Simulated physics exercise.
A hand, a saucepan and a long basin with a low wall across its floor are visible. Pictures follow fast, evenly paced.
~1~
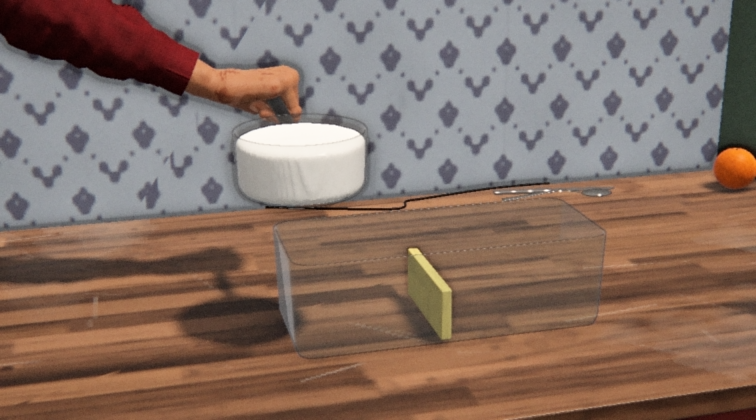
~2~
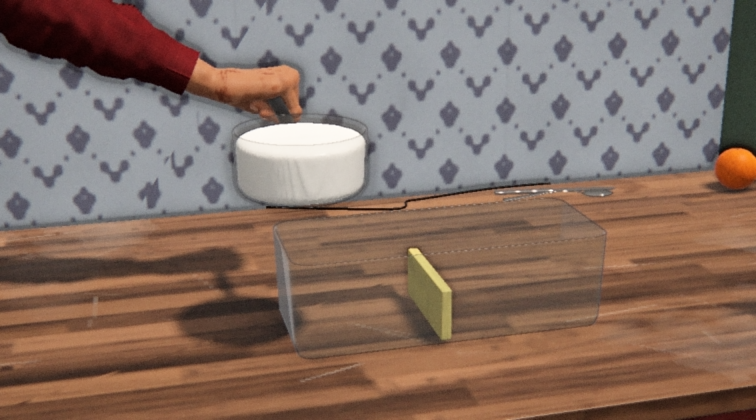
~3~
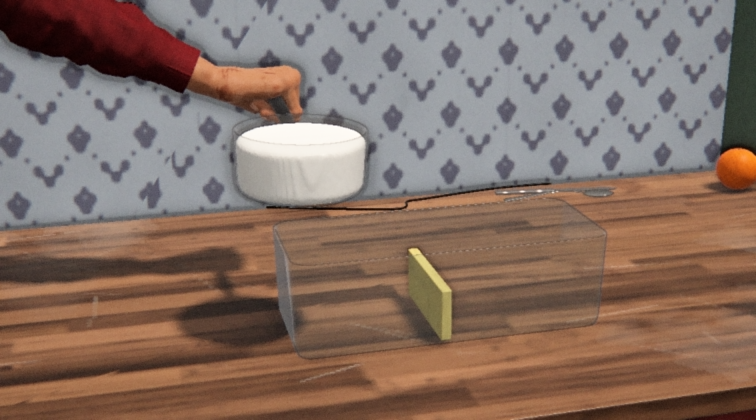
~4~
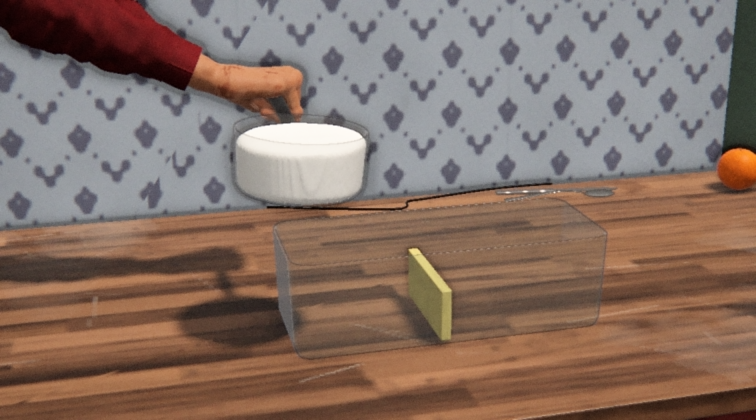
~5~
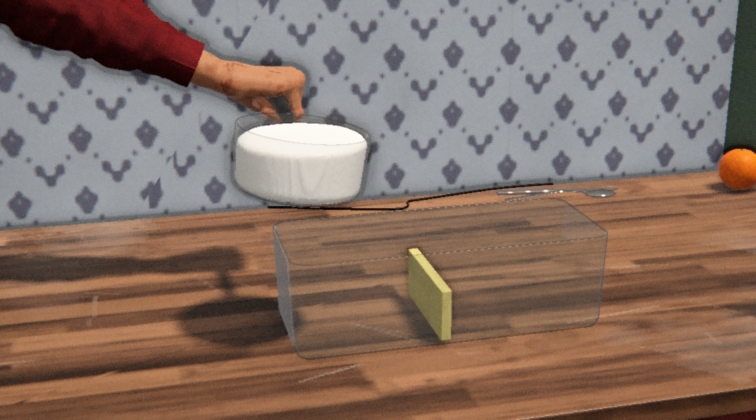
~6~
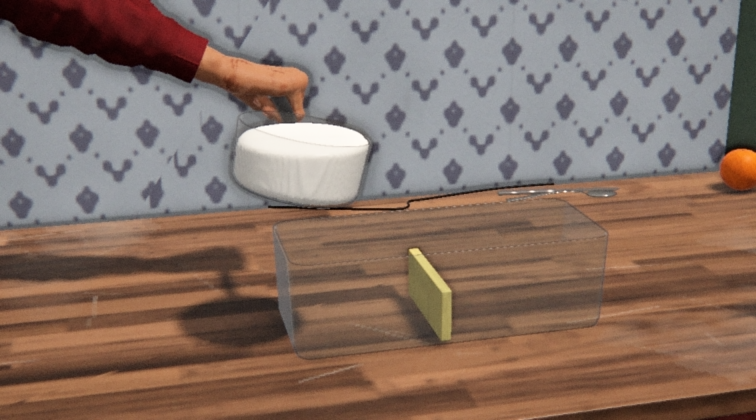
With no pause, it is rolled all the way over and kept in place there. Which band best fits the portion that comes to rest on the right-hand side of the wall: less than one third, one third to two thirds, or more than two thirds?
Most likely below one third will rest right of the wall.
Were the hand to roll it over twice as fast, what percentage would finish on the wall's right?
Around 10 percent.
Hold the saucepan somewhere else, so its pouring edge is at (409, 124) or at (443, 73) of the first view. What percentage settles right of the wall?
The first gives 70 %, the second 95 %.
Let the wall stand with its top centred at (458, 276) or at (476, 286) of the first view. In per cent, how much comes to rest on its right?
First try close to 10 percent, second try close to 20 percent.
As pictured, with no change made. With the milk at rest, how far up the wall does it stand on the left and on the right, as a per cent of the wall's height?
Close to 50 for the left and 10 for the right.
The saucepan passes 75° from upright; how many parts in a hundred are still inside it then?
Roughly 40 percent.
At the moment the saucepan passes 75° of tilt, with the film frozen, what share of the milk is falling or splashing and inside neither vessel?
Around 30 %.
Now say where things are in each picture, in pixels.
The first picture shows tilt 0°; pouring edge (364, 127); surface from (236, 143) to (362, 134); the long basin's rim runs from (282, 245) to (583, 217); the wall's top is at (429, 270).
The second picture shows tilt 1°; pouring edge (365, 127); surface from (236, 143) to (362, 134).
The third picture shows tilt 2°; pouring edge (365, 128); surface from (236, 142) to (362, 134).
The fourth picture shows tilt 4°; pouring edge (366, 131); surface from (236, 141) to (363, 135).
The fifth picture shows tilt 8°; pouring edge (367, 135); surface from (236, 140) to (364, 135).
The sixth picture shows tilt 12°; pouring edge (369, 139); surface from (236, 141) to (366, 135).
A moment on, the saucepan is tipped on its side and 42 per cent is still to pour, 21 is left of the wall and 6 right of it.
Next, the saucepan is tipped right over and 4 per cent is still to pour, 78 is left of the wall and 12 right of it.
Then the saucepan is tipped right over and 0 per cent is still to pour, 84 is left of the wall and 12 right of it.
Later the saucepan is tipped right over and 0 per cent is still to pour, 84 is left of the wall and 12 right of it.
At rest 84 per cent lies left of the wall, 12 right of it and 4 outside.
